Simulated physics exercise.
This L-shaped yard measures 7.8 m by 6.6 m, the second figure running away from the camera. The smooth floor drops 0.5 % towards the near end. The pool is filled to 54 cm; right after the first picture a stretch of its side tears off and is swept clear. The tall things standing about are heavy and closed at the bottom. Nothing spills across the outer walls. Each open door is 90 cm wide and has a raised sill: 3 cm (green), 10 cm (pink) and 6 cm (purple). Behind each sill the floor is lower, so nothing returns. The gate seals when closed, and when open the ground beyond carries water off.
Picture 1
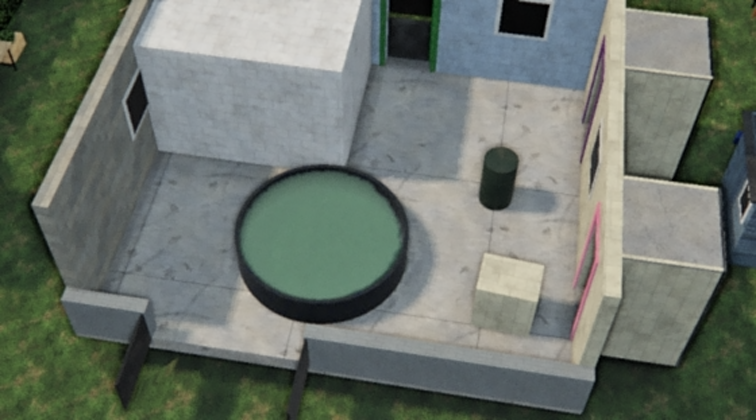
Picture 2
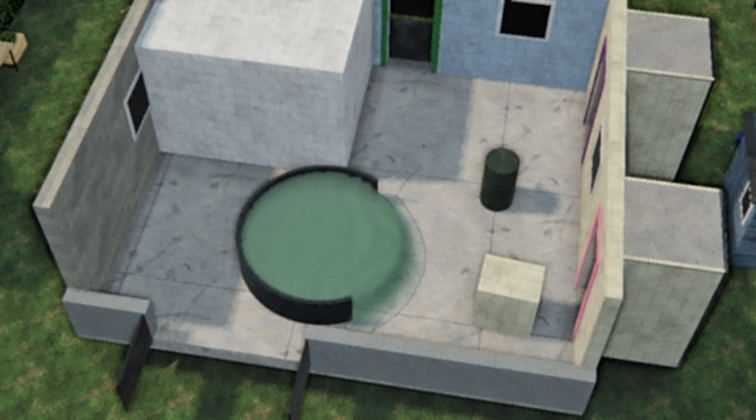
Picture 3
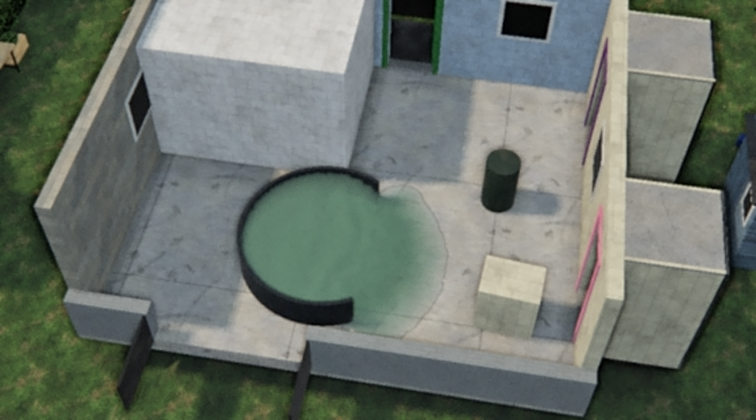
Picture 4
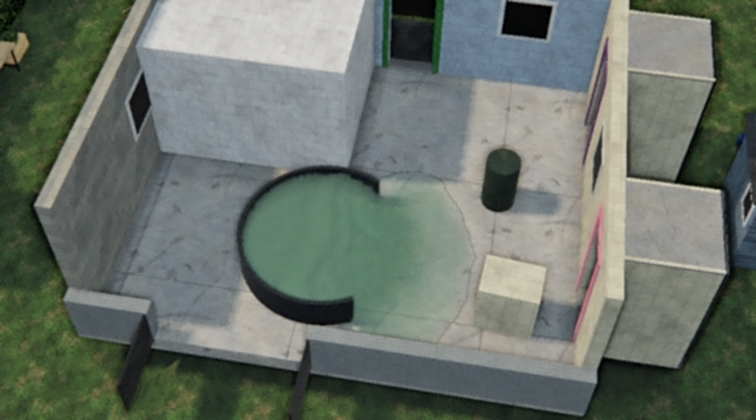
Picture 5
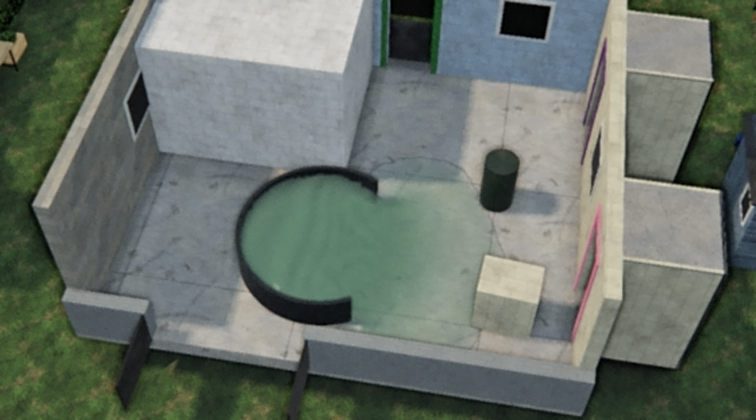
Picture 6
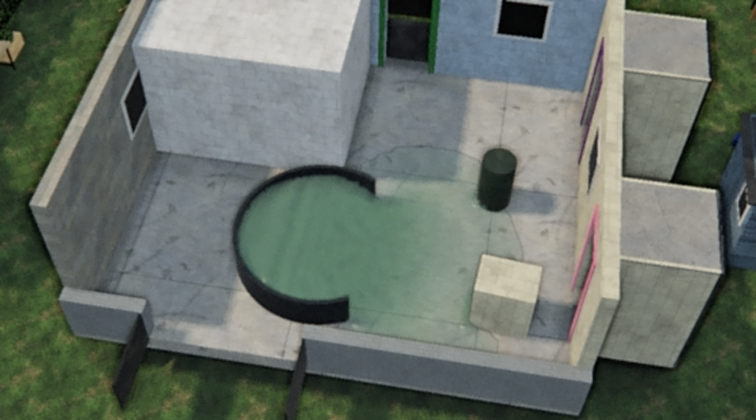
At the start, a round dark-rimmed pool of still green water sits in a walled yard. The right side of its rim disappears, and water pours out through the gap, spreading in a thinning sheet rightward across the pale floor to around the pale block and near the dark green cylinder.
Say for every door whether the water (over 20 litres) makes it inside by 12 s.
Door by door: At the green door it exceeds the limit; at the pink door it passes the limit; at the purple door it exceeds the limit.
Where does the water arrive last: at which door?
Last comes the green one.
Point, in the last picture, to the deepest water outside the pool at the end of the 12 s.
Near (453, 372).
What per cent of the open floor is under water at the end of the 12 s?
Some 95 per cent of it.
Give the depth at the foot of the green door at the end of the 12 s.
Some 7.0 cm.
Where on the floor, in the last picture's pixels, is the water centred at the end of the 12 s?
Around (414, 216).
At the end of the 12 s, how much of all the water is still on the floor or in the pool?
Roughly 82 in a hundred.
A moment later water covers 40 % of the floor and is deepest (32 cm) near (462, 305); green door not reached, pink door 8 cm at the sill, 0 L in, purple door not reached.
Soon after water covers 55 % of the floor and is deepest (36 cm) near (556, 388); green door not reached, pink door 24 cm at the sill, 9 L in, purple door 5 cm at the sill, 0 L in.
Next water covers 55 % of the floor and is deepest (28 cm) near (562, 292); green door not reached, pink door 25 cm at the sill, 89 L in, purple door 7 cm at the sill, 2 L in.
Later on water covers 80 % of the floor and is deepest (24 cm) near (375, 69); green door 12 cm at the sill, 32 L in, pink door 10 cm at the sill, 157 L in, purple door 12 cm at the sill, 29 L in.
At the end water covers 95 % of the floor and is deepest (13 cm) near (453, 372); green door 7 cm at the sill, 185 L in, pink door 10 cm at the sill, 158 L in, purple door 10 cm at the sill, 63 L in.
